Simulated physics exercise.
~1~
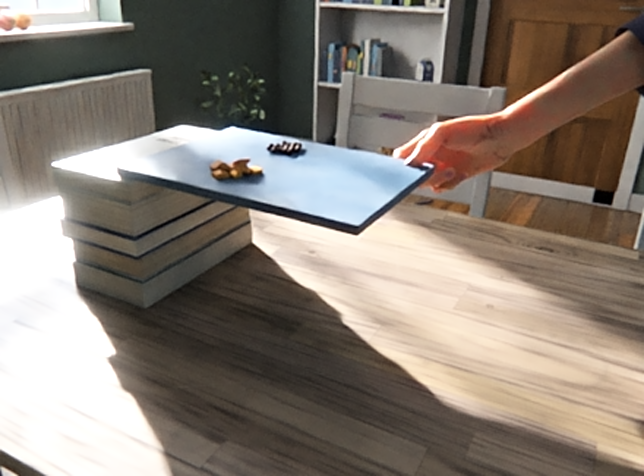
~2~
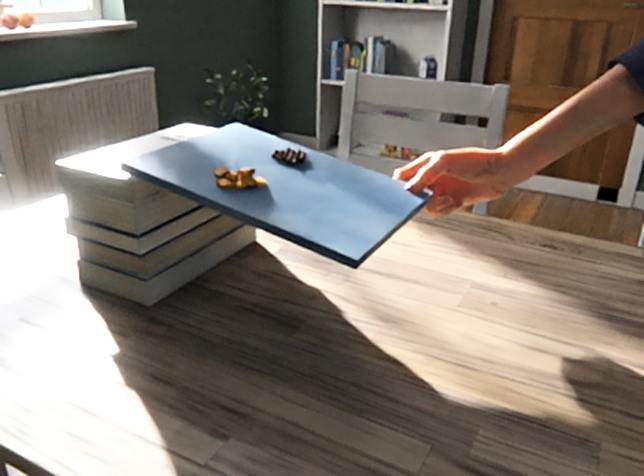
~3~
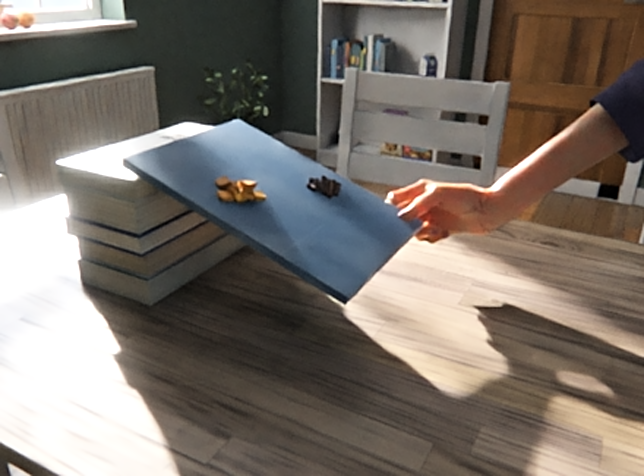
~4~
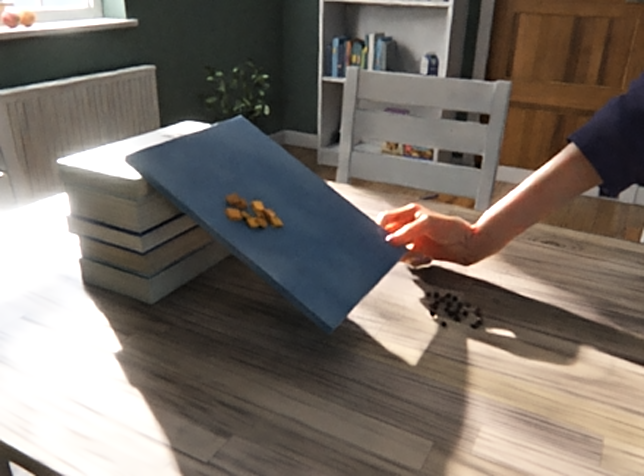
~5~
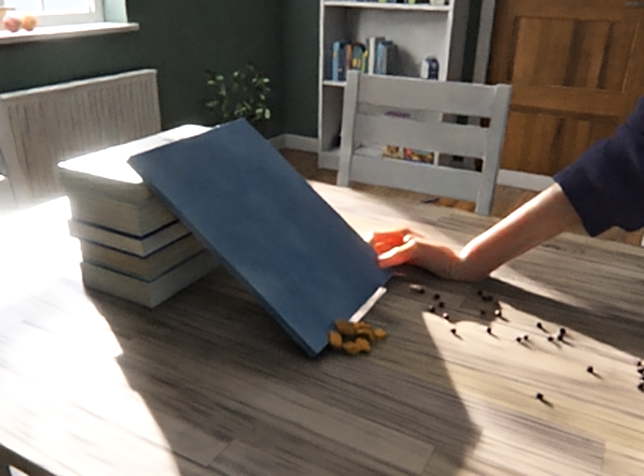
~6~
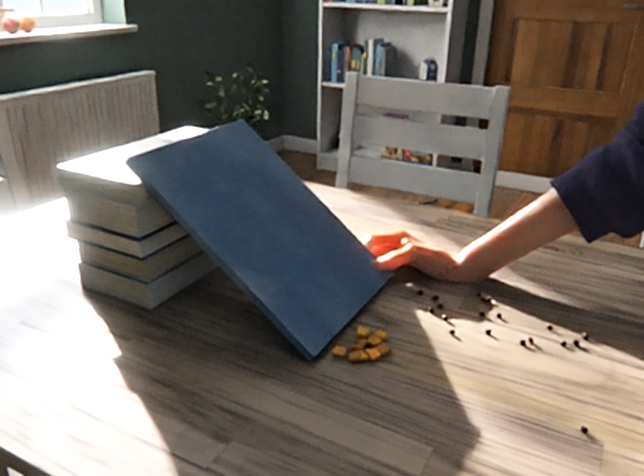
At first, a hand holds up the free end of a blue board whose other end rests on a stack of books, with a small orange-yellow heap and a small dark heap on top. The hand lowers its end toward the wooden table, and the board tilts more and more steeply. The dark pieces slide off first and spill onto the table beside the hand. The yellowish pieces then slip down and gather at the board's lower edge. Finally, the board leans against the books, the yellow pieces clustered at its foot and the dark ones scattered farther off to the right.
